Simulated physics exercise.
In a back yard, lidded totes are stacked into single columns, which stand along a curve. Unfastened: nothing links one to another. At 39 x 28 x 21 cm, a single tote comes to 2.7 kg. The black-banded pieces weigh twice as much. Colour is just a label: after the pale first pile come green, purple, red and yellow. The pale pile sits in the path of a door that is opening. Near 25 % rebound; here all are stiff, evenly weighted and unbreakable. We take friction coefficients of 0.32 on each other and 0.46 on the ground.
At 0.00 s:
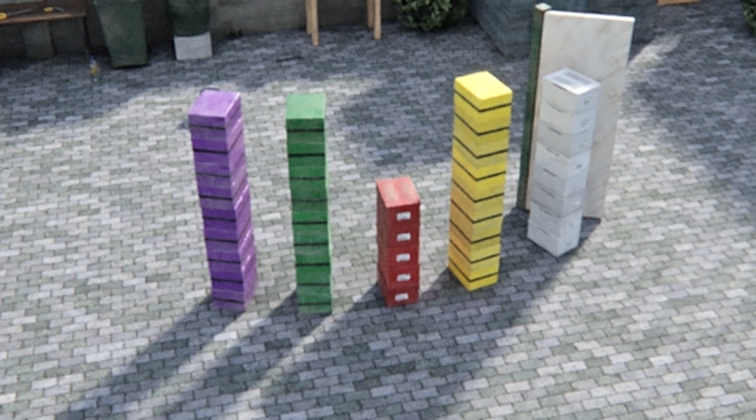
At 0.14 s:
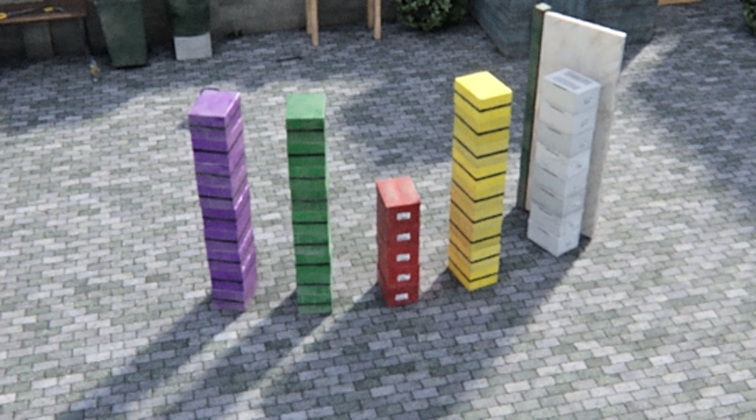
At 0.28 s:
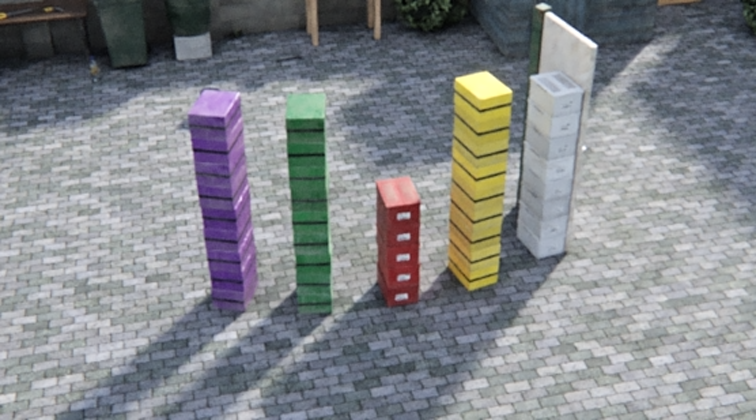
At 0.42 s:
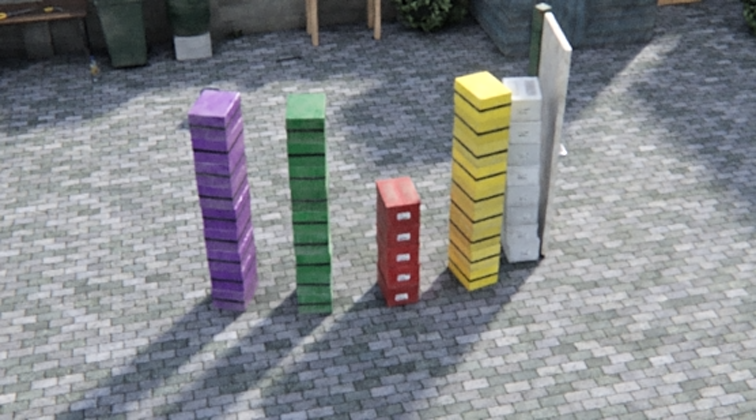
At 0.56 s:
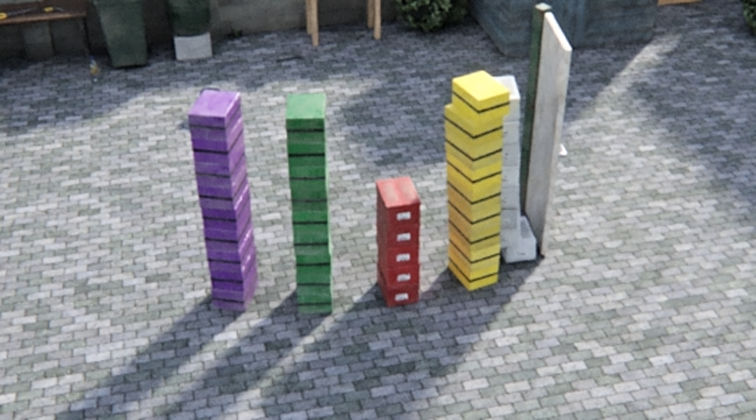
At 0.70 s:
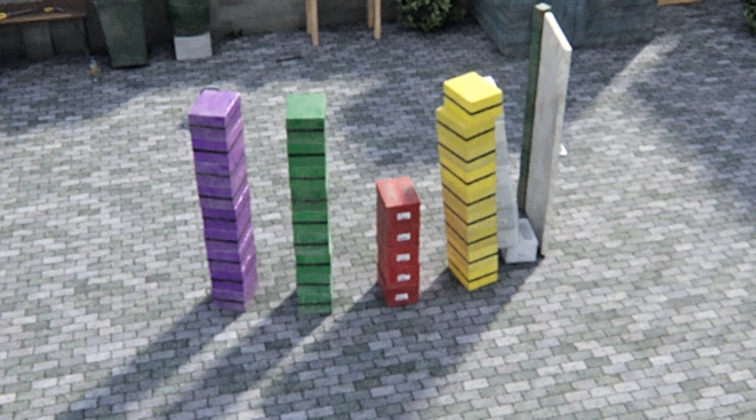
A paved back yard is seen from a raised, unmoving viewpoint, with long shadows across the grey blocks. From left to right, purple, green, short red, yellow and pale grey columns of stacked boxes stand along a curve, a door-like panel behind the pale one. The panel swings round, the pale column shifts left and leans behind the yellow one, whose upper boxes then edge slightly left.
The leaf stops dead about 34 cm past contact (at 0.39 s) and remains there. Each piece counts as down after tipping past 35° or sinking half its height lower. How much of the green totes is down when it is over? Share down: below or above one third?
Above.
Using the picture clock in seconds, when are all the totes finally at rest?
That is at about 5.0 s.
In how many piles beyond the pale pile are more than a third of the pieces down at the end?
Count: 4.
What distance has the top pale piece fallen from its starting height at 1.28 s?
The top piece is some 40 centimetres lower than at the start.
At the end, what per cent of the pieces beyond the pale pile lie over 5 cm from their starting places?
I make it 95 per cent.
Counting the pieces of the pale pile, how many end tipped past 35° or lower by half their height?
The answer is 7 pale pieces.
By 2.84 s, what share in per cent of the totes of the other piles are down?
By that time it is 55 percent.
After 1.28 s, 7 of the pale pile down; none of the 9 green totes down (0 of 32 in all colours); top green tote unmoved; top yellow tote 21° from how it stood, 6 cm lower.
After 1.88 s, 7 of the pale pile down; none of the 9 green totes down (9 of 32 in all colours); top green tote 5° from how it stood; top yellow tote 50° from how it stood, 48 cm lower.
After 2.84 s, 7 of the pale pile down; 4 of the 9 green totes down (17 of 32 in all colours); top green tote 20° from how it stood, 14 cm lower; top red tote on its side.
After 3.58 s, 7 of the pale pile down; 9 of the 9 green totes down (30 of 32 in all colours); top green tote on its side; top red tote upside down.
In the end (5.4 s), 7 of the pale pile down; 9 of the 9 green totes down (30 of 32 in all colours); top green tote on its side; top red tote upside down. That is 100 per cent. From the last view, middles, top red tote near (252, 368).
